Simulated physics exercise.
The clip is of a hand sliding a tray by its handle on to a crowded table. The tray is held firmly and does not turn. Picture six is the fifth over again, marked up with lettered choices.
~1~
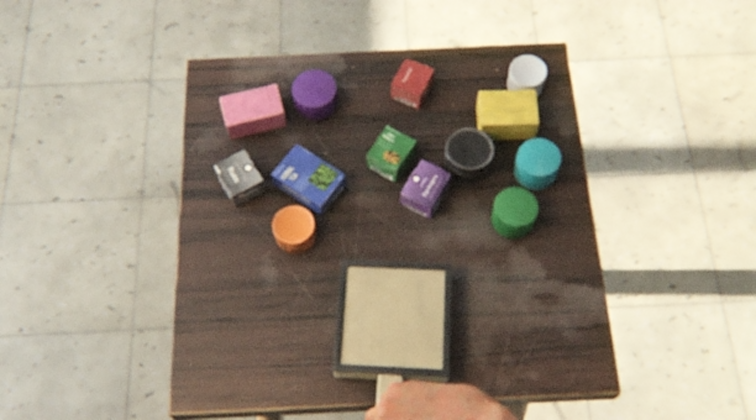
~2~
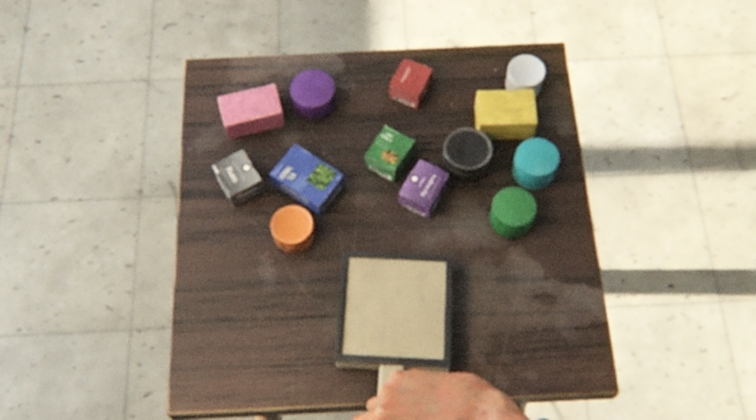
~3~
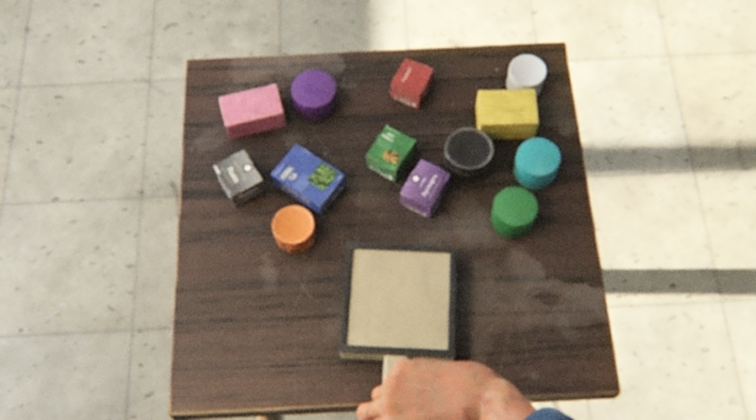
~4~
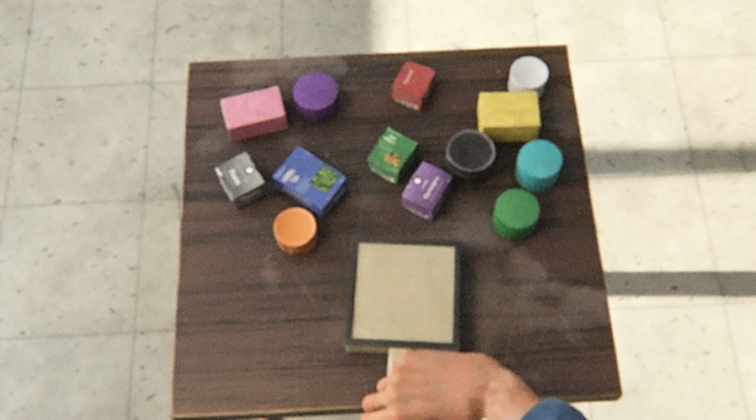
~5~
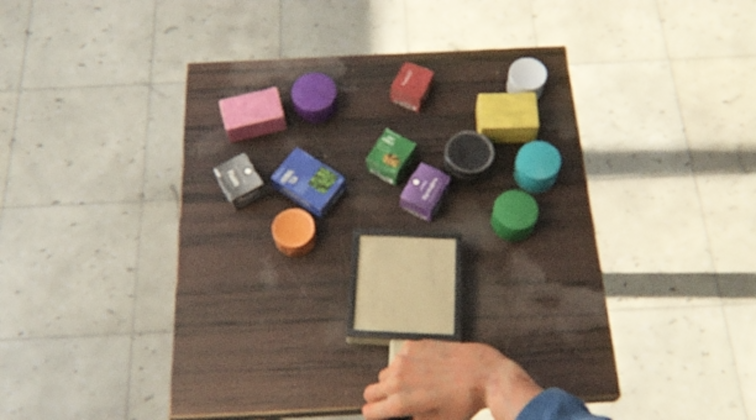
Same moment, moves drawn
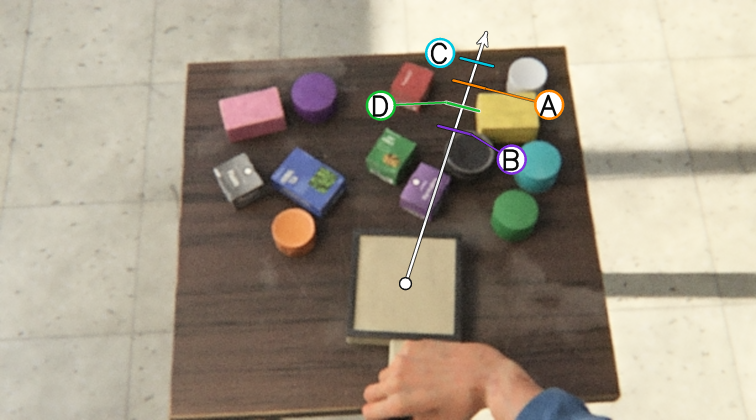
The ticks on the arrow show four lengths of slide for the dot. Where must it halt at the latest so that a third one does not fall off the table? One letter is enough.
At D, and not beyond.
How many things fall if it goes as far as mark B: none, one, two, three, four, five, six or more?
In all, one.
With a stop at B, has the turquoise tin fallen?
By then, no.
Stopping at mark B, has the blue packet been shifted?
No.
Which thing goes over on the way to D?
The red box goes over.
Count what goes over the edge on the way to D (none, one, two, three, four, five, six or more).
One.
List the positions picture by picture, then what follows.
The first picture shows purple tin (315, 96); white jar (527, 78); green packet (392, 154).
The second picture shows tray (395, 307); turquoise tin (535, 164).
The third picture shows tray (399, 298); grey box (240, 179).
The fourth picture shows tray (404, 292); red box (413, 86).
The fifth picture shows tray (406, 284); yellow block (507, 118); green tin (515, 216); purple box (425, 192).
On the copy, A at (469, 84); B at (455, 130); C at (477, 62); D at (462, 107); the arrow from (406, 284) to (486, 33); the white dot at (406, 284).
On D. First, tray (427, 221); black tub (469, 151); green packet (387, 151).
Then, tray (447, 157); red box (410, 59); white jar (551, 69).
Finally, tray (461, 114); red box over the edge; white jar (570, 67); one fallen.
By contrast, A drops five; B is within the limit but short; C drops five.
